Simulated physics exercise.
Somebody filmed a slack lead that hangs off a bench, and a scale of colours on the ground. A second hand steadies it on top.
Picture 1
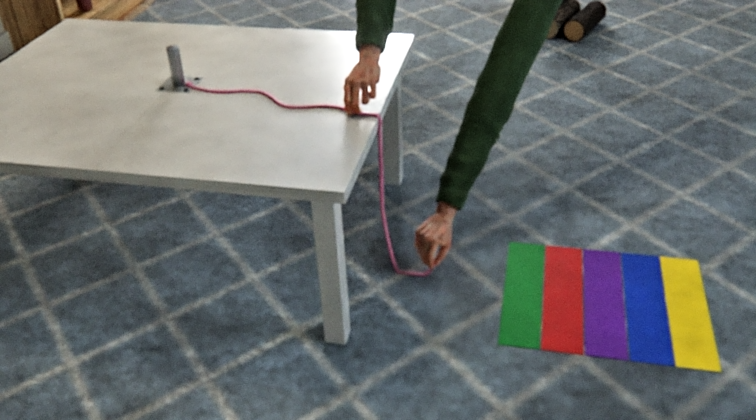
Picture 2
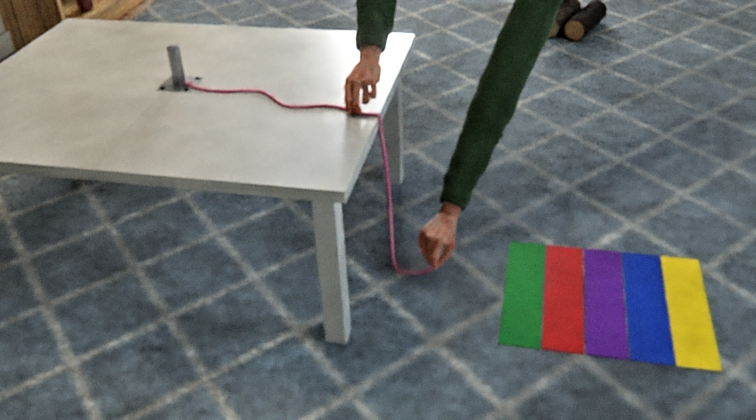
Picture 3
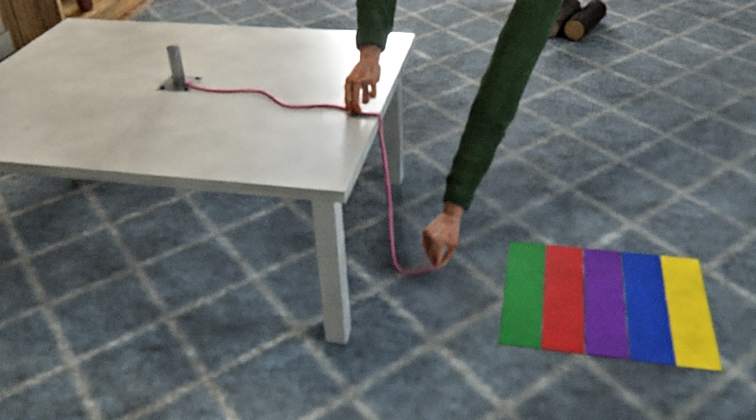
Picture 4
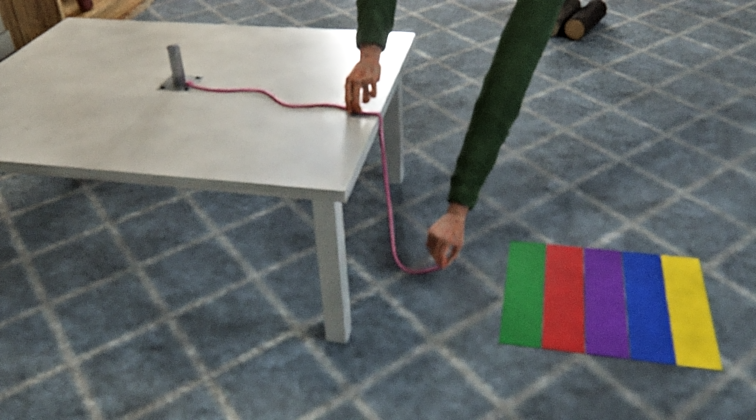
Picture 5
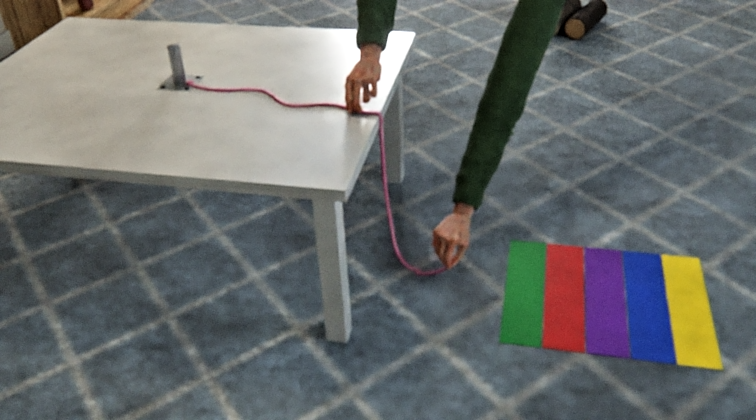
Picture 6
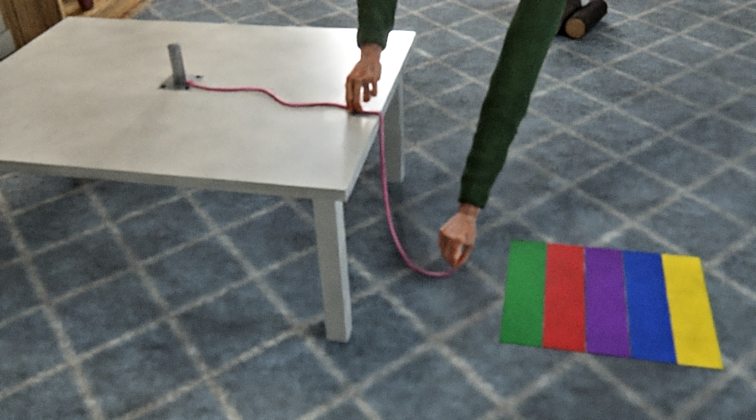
A hand slowly drew the loose end of a pink cord a little to the right, toward a striped colour mat on the floor, while another hand stayed at the white table's edge.
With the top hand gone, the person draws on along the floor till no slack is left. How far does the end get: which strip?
The end stops over the red strip.
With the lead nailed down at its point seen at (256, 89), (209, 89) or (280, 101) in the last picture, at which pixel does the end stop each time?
The places are (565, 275), (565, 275) and (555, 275).
Early on, end near (488, 268); short of the strips.
Midway, end near (539, 273); over green.
At the end of the slack, end near (569, 277); over red. It gets as far as the red strip.
